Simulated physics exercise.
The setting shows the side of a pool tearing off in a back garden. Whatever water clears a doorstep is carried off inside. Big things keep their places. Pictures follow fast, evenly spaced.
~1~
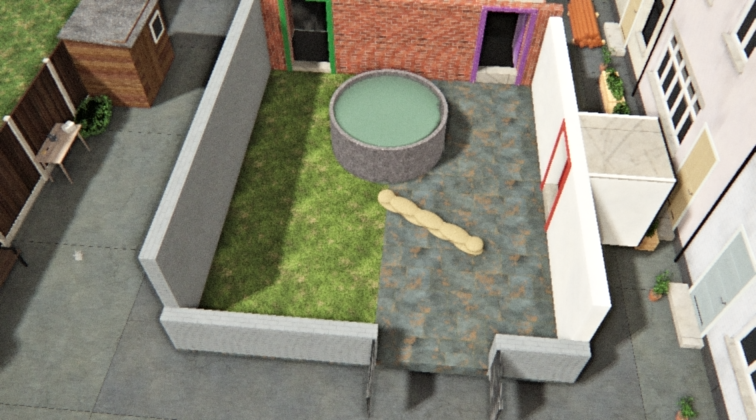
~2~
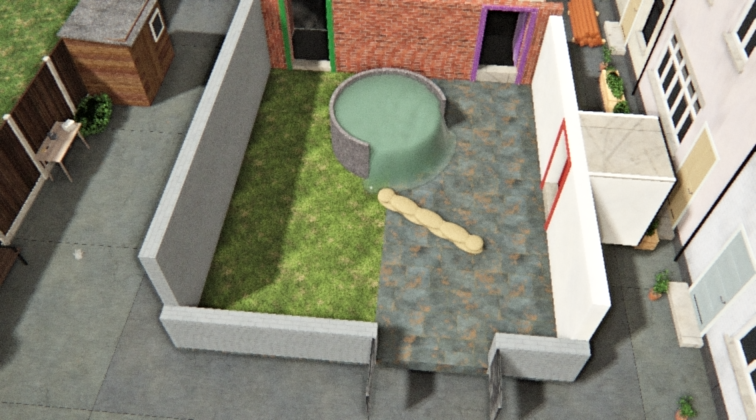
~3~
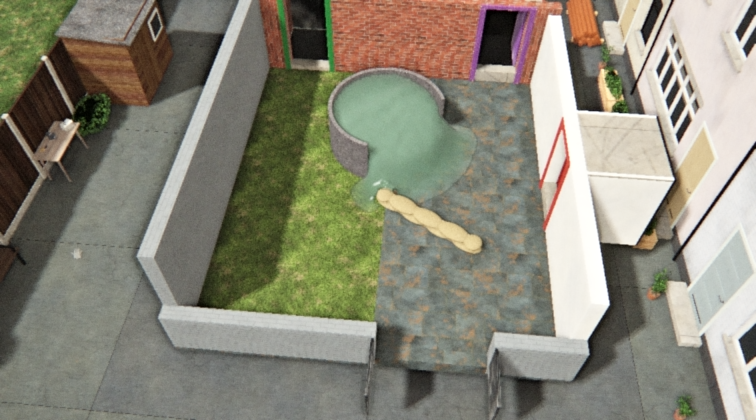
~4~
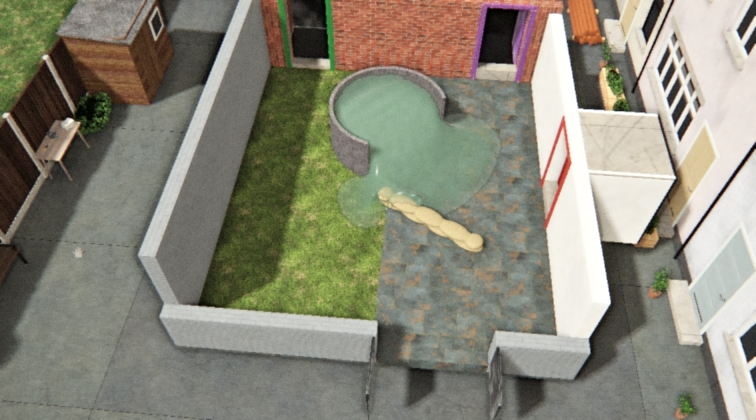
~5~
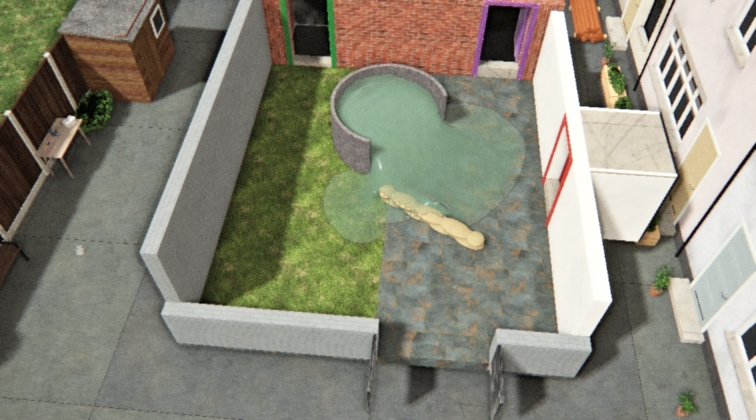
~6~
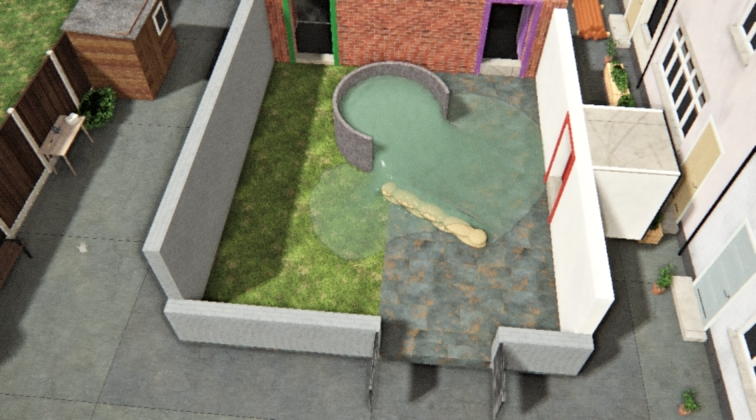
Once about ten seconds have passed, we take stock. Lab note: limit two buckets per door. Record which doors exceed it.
In order: The purple door gets two buckets or fewer; the green door gets two buckets or fewer; the red door gets over two buckets.
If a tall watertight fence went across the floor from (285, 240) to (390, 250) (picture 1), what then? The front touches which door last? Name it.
The green door comes last.
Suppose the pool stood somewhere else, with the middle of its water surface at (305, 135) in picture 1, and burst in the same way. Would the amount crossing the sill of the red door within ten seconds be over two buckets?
Result for red: It doesn't reach it.
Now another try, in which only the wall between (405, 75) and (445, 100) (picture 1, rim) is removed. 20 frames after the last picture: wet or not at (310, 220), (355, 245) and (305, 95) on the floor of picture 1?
Point one not reached; point two not reached; point three reached.
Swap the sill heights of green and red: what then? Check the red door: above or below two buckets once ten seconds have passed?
Briefly put, the red door rises above.
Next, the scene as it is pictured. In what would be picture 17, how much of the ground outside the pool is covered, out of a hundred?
That comes to about 65 per cent.
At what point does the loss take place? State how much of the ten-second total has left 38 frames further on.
By my reckoning, 80 %.
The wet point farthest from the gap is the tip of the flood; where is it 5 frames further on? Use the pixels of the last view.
The farthest point of the front sits at (555, 333).
A moment on, water covers 45 % of the floor; the purple door wet at the sill, nothing in, the green door not reached, the red door under two buckets in.
Next, water covers 65 % of the floor; the purple door wet at the sill, nothing in, the green door not reached, the red door far over two buckets in.
Then, water covers 75 % of the floor; the purple door wet at the sill, nothing in, the green door not reached, the red door far over two buckets in.
Later, water covers 85 % of the floor; the purple door wet at the sill, nothing in, the green door wet at the sill, nothing in, the red door far over two buckets in.
In the end, water covers 95 % of the floor; the purple door wet at the sill, nothing in, the green door wet at the sill, nothing in, the red door far over two buckets in.
